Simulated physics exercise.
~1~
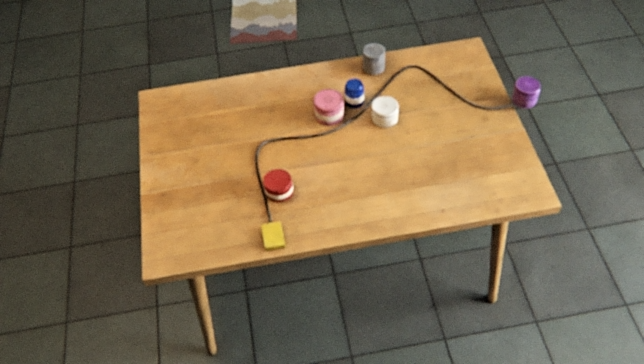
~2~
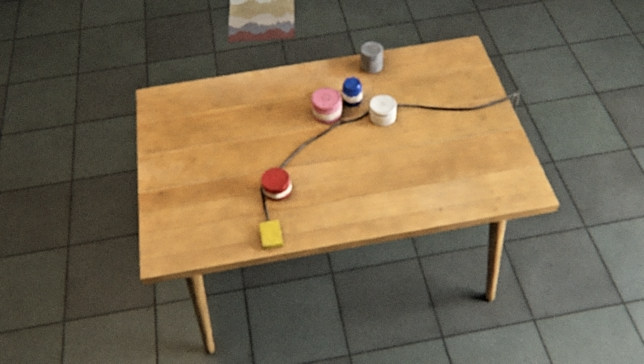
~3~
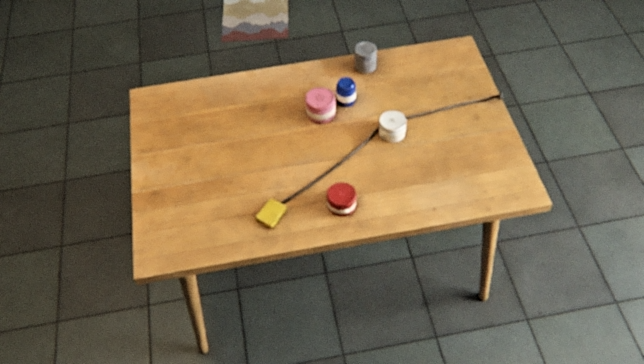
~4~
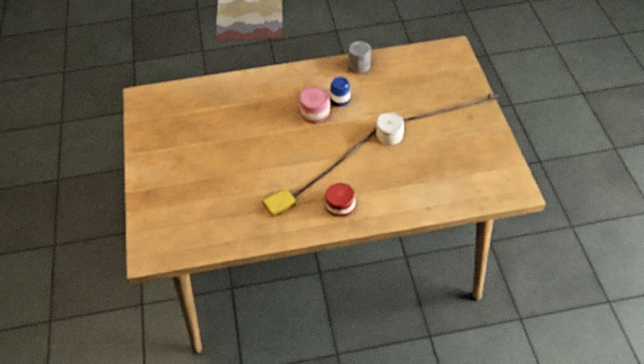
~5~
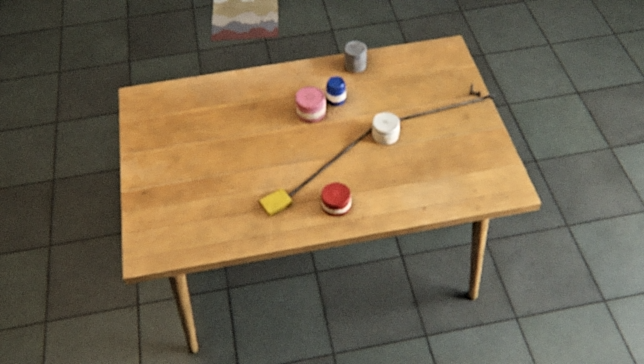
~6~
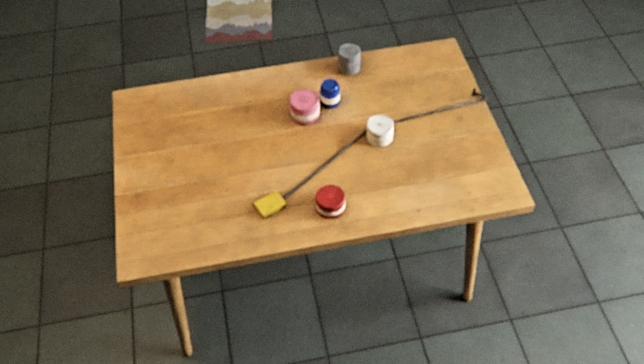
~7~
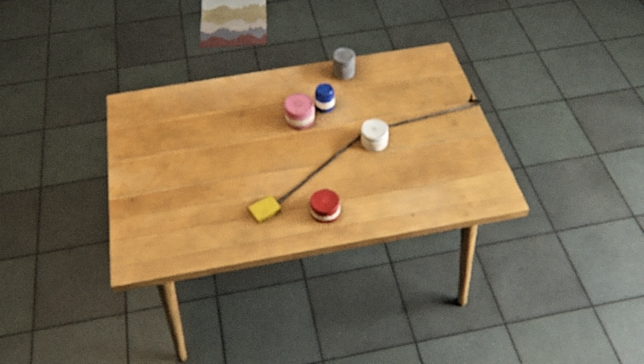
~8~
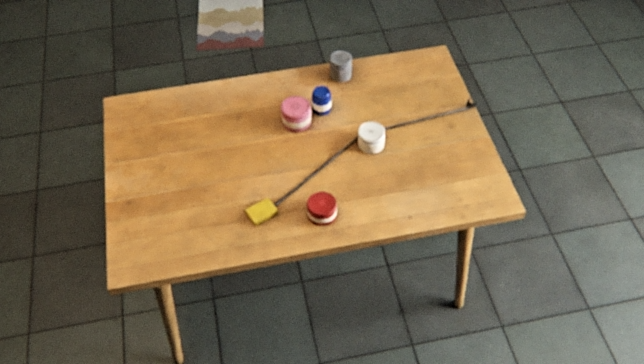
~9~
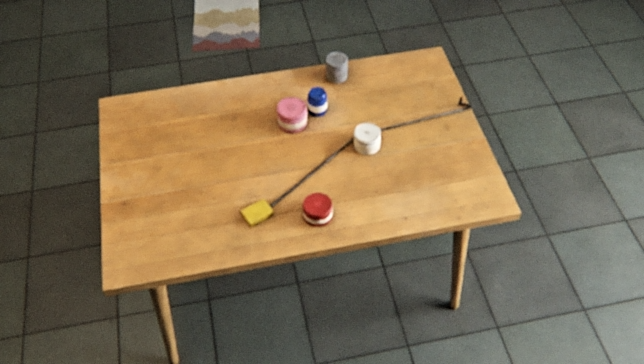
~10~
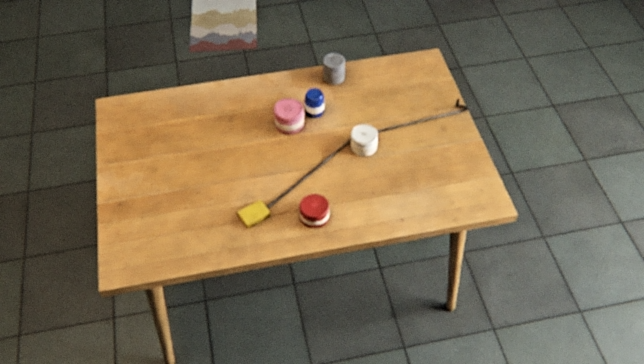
A wooden table stands on a dark tiled floor, seen from above at an angle. A dark cable winds across it from a yellow phone near the front to a purple speaker at the right edge, passing among red, pink and white tins, a blue jar and a grey tub. The speaker drops off the side, and the cable pulls taut. It drags the red tin right and nudges the white one right and forward, while the phone shifts up and slightly right. Everything then settles on the tabletop, with the speaker out of sight and the cable reaching the right edge.
